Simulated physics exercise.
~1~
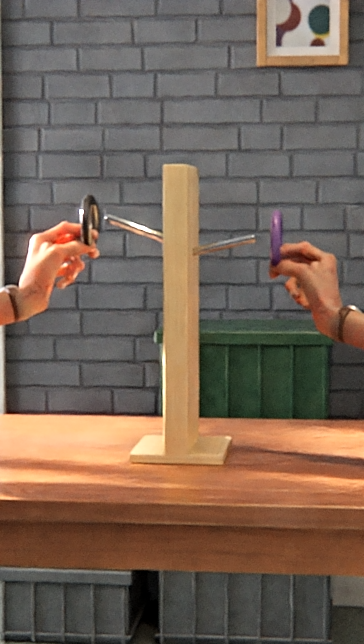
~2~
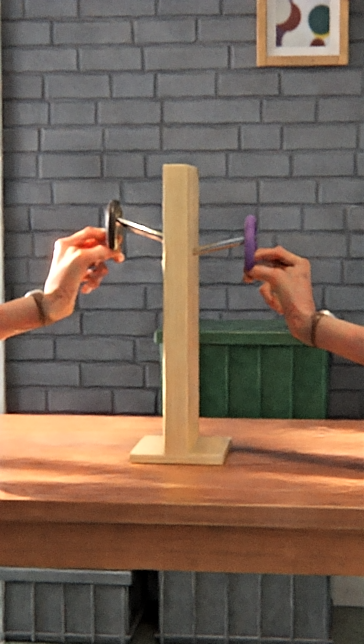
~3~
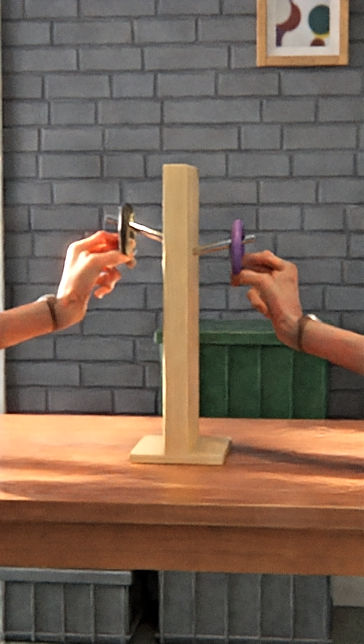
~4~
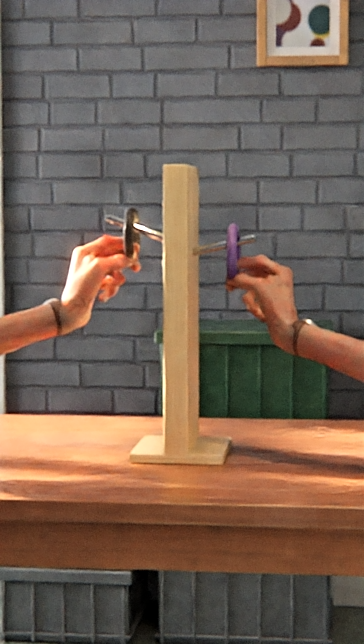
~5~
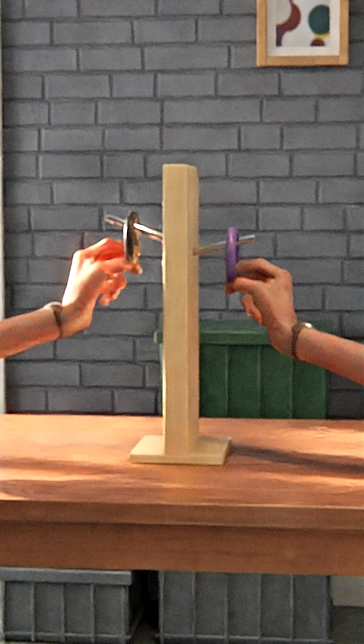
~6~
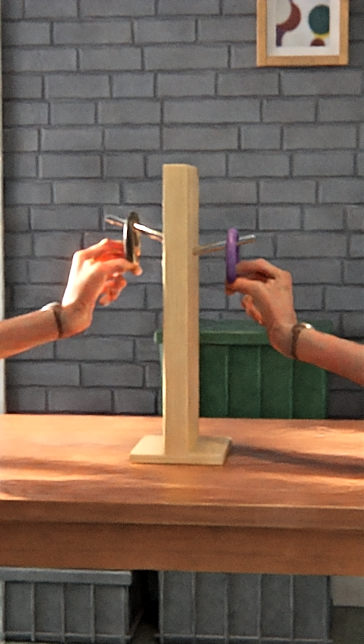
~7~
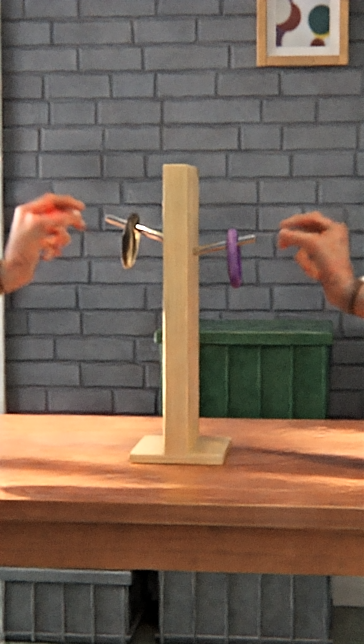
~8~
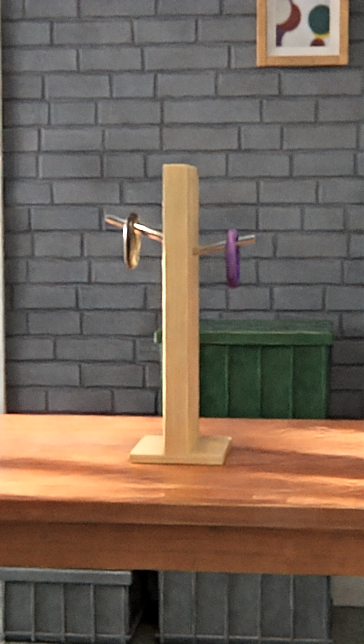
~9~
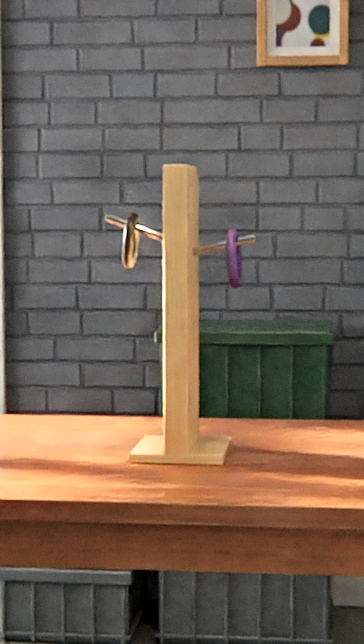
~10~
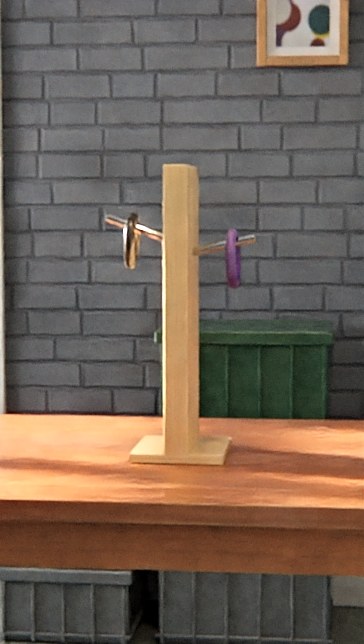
To begin with, two hands hold ring-shaped rolls of tape, a black one at the left and a purple one at the right, beside a wooden peg stand on a table before a grey brick wall. The hands move inward, sliding each ring over the peg on its side. They pause there briefly, still gripping the rings near the post. Then both hands let go and draw back, leaving the rings hanging, and soon they are out of view. The black and purple rings stay hooked on their pegs, hanging still while the stand remains upright.
